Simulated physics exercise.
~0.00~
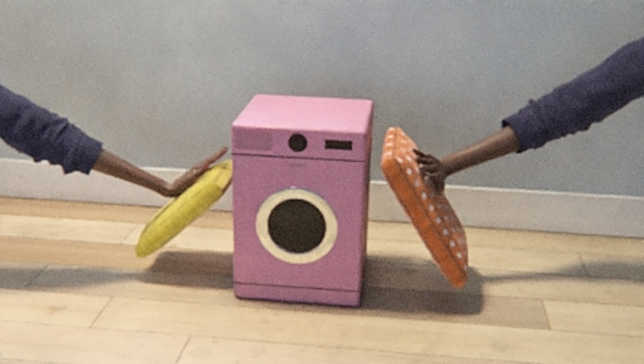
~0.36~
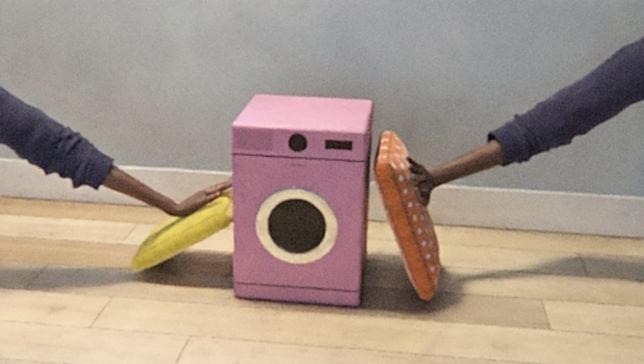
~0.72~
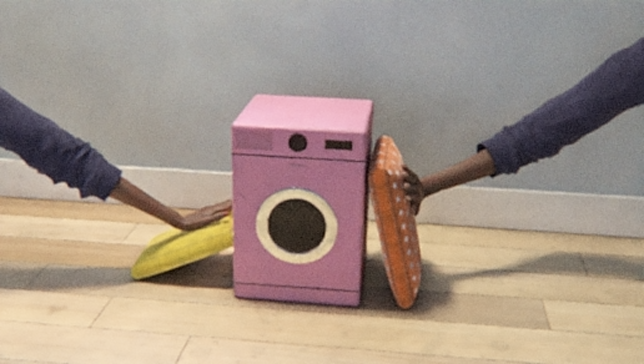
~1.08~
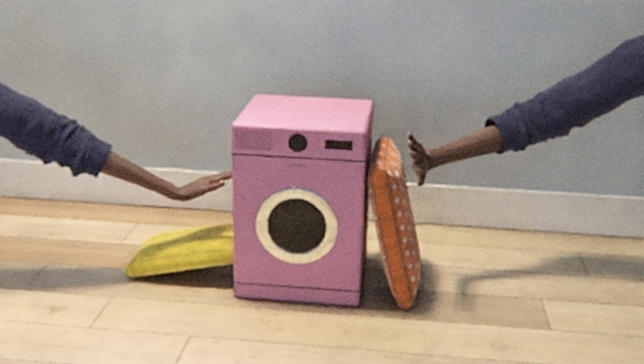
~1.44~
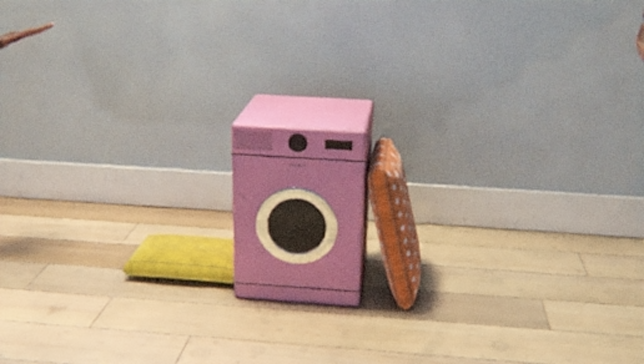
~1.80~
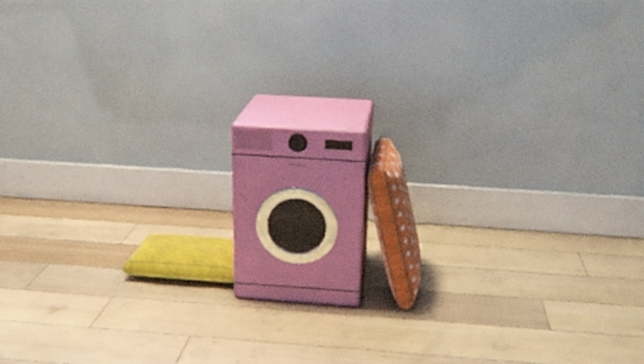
At first, two hands reach in from either side, holding a yellow soft bag and an orange spotted pillow on edge beside a pink machine on a wooden floor. The left hand lowers the yellow bag bit by bit, while the right hand brings the orange pillow in against the machine's side. Then both hands let go and draw back out of view. The yellow bag slips down and settles flat on the floor to the left. The orange pillow keeps its steep lean on the right, and the machine stays where it is.
